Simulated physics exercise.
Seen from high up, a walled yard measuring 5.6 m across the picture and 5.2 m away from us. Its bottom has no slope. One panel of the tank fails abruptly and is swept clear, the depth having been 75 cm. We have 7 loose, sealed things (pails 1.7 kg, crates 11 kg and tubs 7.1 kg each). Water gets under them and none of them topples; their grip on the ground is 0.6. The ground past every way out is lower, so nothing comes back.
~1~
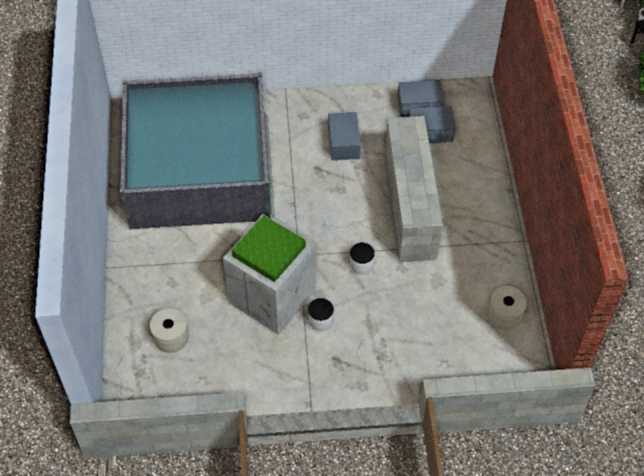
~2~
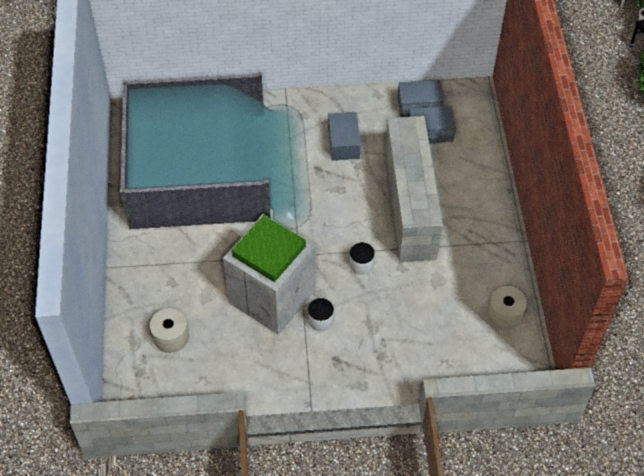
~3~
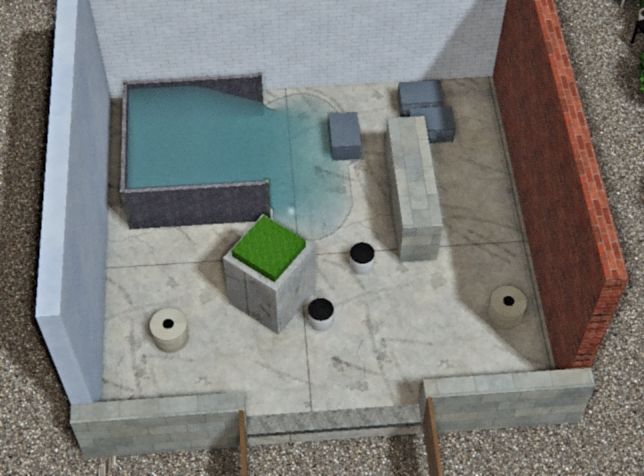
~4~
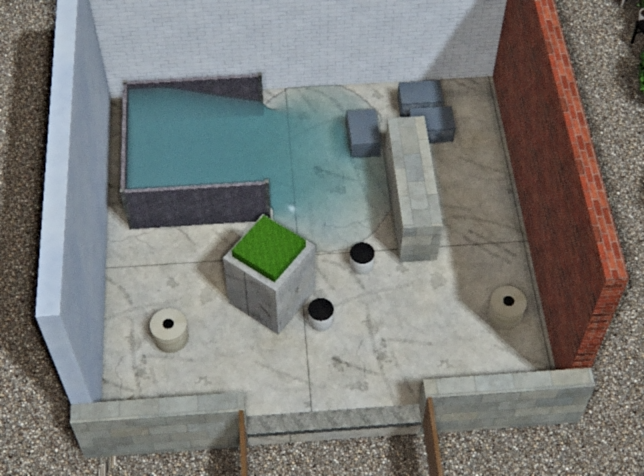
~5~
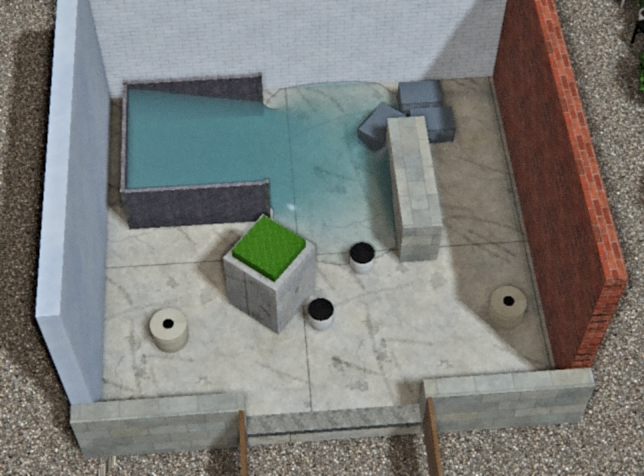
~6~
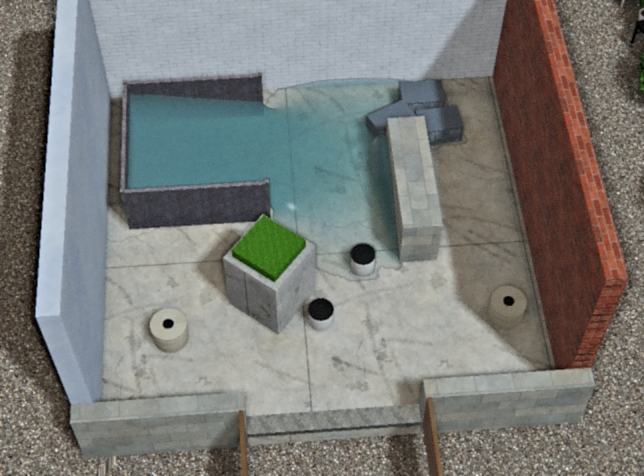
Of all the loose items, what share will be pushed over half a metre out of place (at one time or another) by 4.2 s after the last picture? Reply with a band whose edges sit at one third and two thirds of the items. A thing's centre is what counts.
Band: Two thirds or above.
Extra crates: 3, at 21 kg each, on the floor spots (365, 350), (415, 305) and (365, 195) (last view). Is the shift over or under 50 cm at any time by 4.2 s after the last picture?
Respectively: Tops it; tops it; tops it.
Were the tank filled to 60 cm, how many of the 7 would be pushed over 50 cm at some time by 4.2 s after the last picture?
Count under that change: 6.
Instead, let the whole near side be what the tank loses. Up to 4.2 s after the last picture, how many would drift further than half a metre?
In that case the number is 4.
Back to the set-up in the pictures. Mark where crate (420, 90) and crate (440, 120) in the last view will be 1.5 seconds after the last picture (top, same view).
They end up about (484, 78) and (479, 148) in the last view.
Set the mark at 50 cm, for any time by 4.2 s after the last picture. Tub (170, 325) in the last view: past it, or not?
Verdict: Not exceeding.
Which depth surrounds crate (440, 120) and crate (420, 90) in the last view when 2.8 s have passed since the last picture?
I'd estimate 9 cm for the first and 11 cm for the second.
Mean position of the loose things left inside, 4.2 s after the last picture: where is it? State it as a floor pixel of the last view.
About (345, 369).
Then, 0.4 s after the last picture 3 of 7 are over 50 cm from their spots; 1 afloat.
Then, 1.5 s after the last picture 4 of 7 are over 50 cm from their spots; 1 afloat.
Then, 2.8 s after the last picture 6 of 7 are over 50 cm from their spots; 5 afloat.
Then, 4.2 s after the last picture 6 of 7 are over 50 cm from their spots, and 6 have been at some point; 5 afloat.
